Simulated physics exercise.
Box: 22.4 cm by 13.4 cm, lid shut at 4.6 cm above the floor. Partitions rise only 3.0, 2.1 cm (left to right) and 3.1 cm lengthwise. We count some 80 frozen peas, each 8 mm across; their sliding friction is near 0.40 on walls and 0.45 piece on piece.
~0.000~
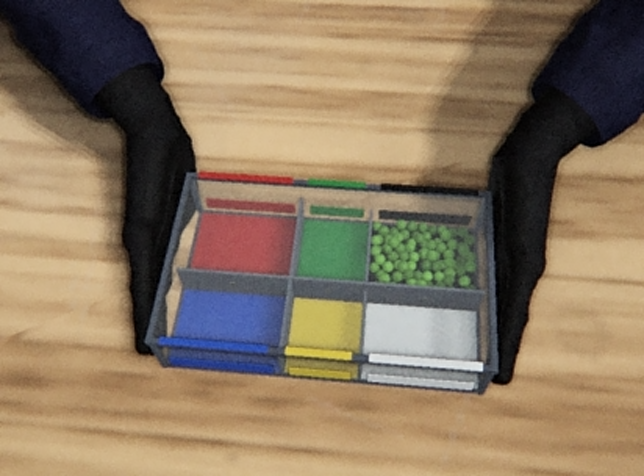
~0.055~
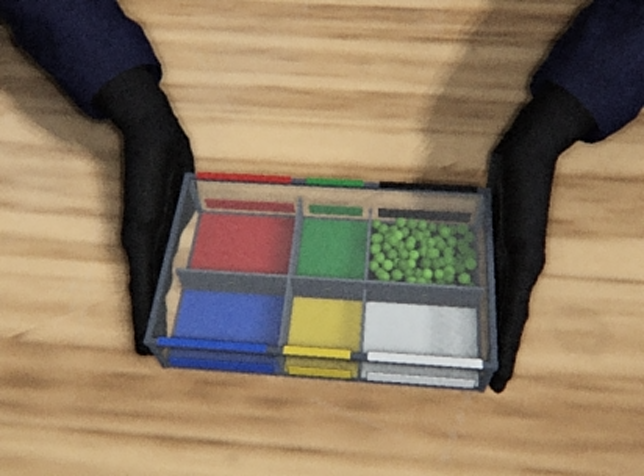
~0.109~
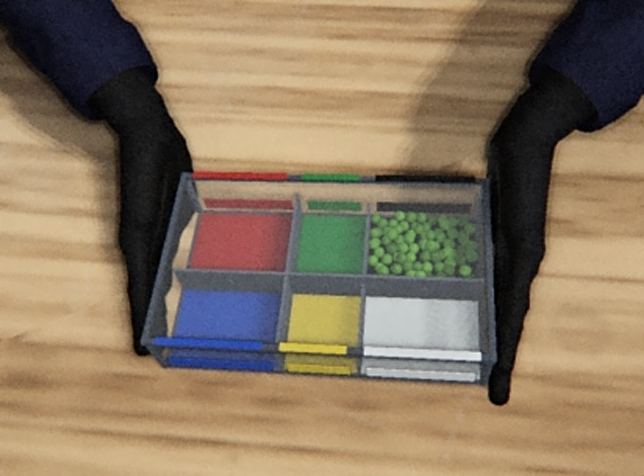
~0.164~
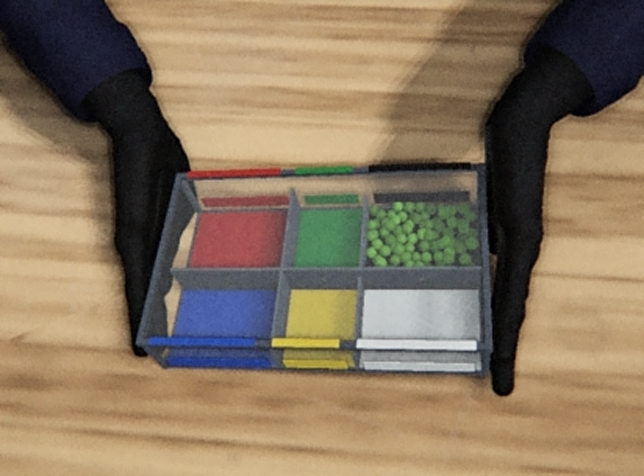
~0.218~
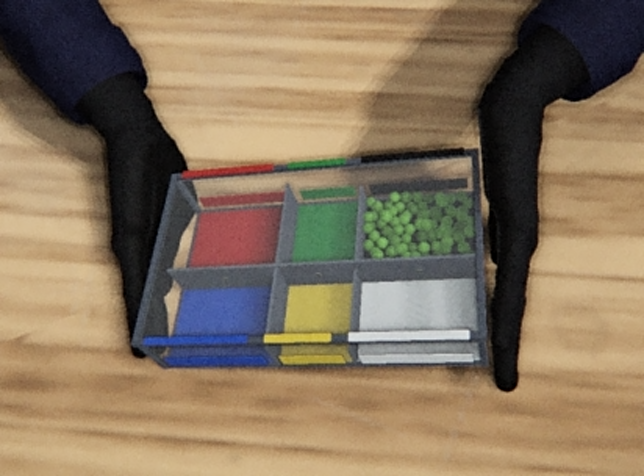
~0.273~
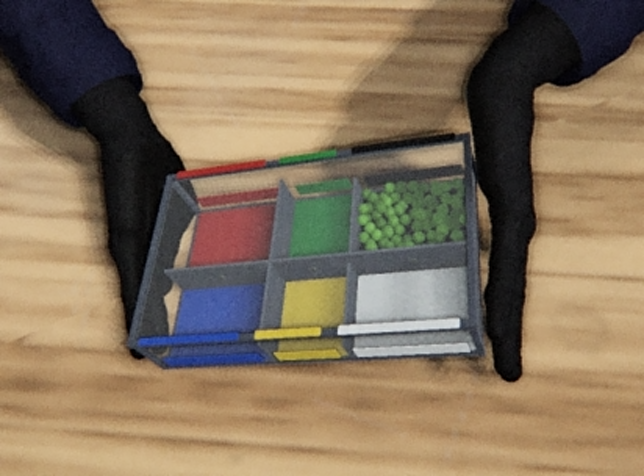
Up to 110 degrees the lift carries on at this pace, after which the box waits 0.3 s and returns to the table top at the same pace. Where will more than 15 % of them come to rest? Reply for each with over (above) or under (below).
Red - over, blue - over, green - under, yellow - under, white - under, black - under.
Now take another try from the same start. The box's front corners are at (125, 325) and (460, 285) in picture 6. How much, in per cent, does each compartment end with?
Each compartment ends with this per cent: Red 75, blue 0, green 25, yellow 0, white 0 and black 0.
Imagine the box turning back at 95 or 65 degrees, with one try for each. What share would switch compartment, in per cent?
Try one gives around 90 %, try two around 10 %.
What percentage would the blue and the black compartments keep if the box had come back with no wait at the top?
Blue keeps 30% and black keeps 0%.
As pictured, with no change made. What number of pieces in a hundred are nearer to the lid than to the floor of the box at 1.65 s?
About 90 per cent.
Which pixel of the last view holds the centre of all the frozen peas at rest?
At about (194, 265).
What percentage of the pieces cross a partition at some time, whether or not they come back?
Roughly 100 in a hundred.
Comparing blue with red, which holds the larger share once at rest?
The red compartment ends up with more.
After 1.65 s, tilt 110 degrees; red 60 %, blue 15 %, green 20 %.
After 2.57 s, tilt 56 degrees; red 65 %, blue 30 %, green 5 %.
Then, at 3.49 s, tilt 0 degrees; red 65 %, blue 30 %, green 5 %.
In the end, at 3.9 s, red 65 %, blue 30 %, green 5 %, yellow 0 %, white 0 %, black 0 %.
